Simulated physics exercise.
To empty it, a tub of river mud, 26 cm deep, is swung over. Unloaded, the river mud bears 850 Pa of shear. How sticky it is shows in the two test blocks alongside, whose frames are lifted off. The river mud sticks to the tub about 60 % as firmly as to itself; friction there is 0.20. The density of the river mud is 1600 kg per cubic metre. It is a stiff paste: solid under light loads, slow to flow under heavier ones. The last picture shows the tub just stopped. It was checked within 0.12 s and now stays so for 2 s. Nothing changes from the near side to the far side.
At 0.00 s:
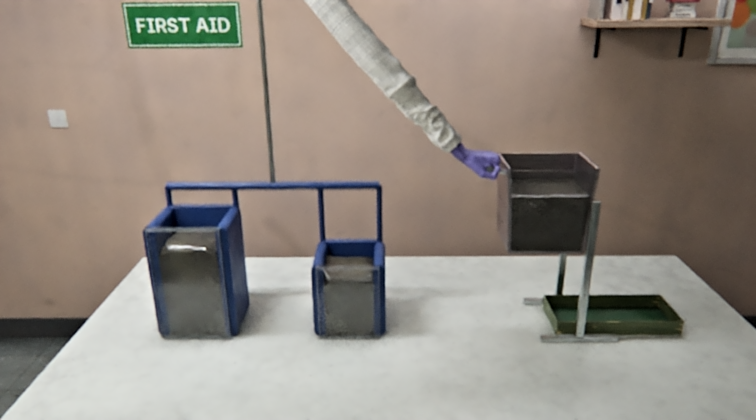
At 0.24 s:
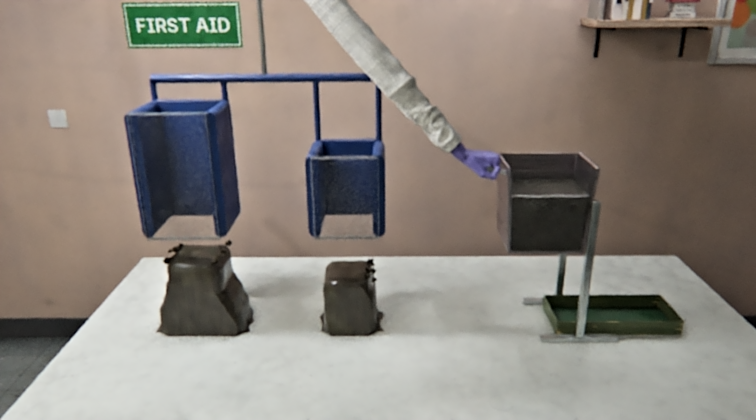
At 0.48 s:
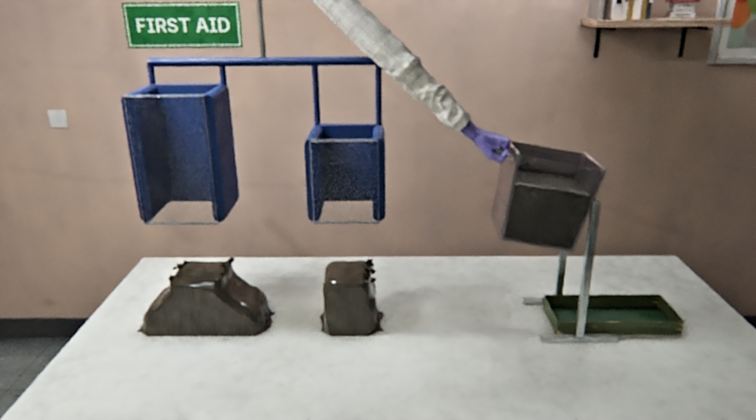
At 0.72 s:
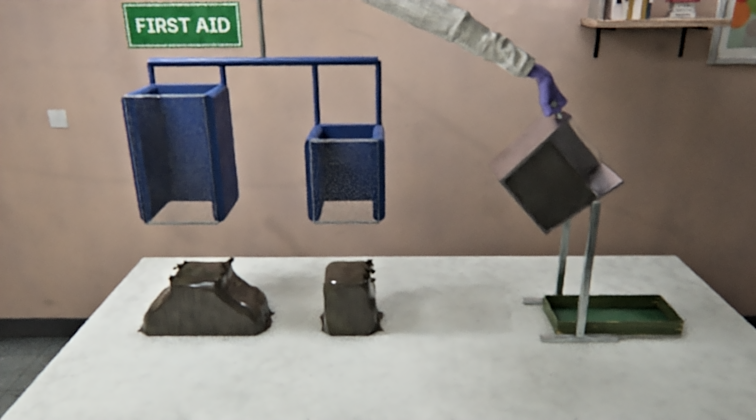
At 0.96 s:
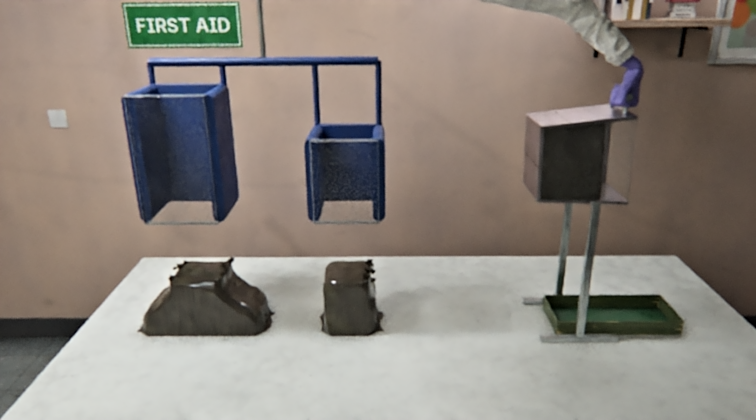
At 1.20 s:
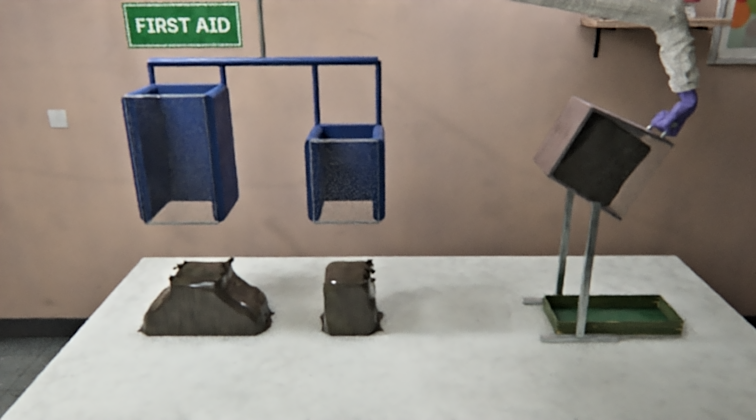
Blue moulds lift off two mud blocks, the left slumps, and a gloved hand tips a tub rightward.
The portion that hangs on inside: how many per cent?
About 0 %.
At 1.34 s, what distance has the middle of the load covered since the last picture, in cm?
About 10 cm.
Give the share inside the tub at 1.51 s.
Some 1 per cent.
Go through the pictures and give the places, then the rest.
Handle-side rim at (512, 170), tilt 0 degrees; top of the river mud at (584, 196); blocks stand 32 cm, 21 cm (left to right), in the first picture.
Handle-side rim at (512, 170), tilt 0 degrees; top of the river mud at (584, 196); blocks stand 26 cm, 20 cm (left to right), in the second picture.
Handle-side rim at (521, 155), tilt 11 degrees; top of the river mud at (521, 184); blocks stand 20 cm, 20 cm (left to right), in the third picture.
Handle-side rim at (573, 119), tilt 48 degrees; top of the river mud at (550, 143); blocks stand 20 cm, 20 cm (left to right), in the fourth picture.
Handle-side rim at (637, 119), tilt 88 degrees; top of the river mud at (603, 125); blocks stand 20 cm, 20 cm (left to right), in the fifth picture.
Handle-side rim at (672, 146), tilt 117 degrees; top of the river mud at (609, 120); blocks stand 20 cm, 20 cm (left to right), in the sixth picture.
After 1.34 s, the tub is at 117 degrees and holds 74 %.
After 1.51 s, the tub is at 117 degrees and holds 1 %.
After 1.68 s, the tub is at 117 degrees and holds 0 %.
After 1.85 s, the tub is at 117 degrees and holds 0 %.
After 3.20 s, at the end, the tub is at 117 degrees and holds 0 %.
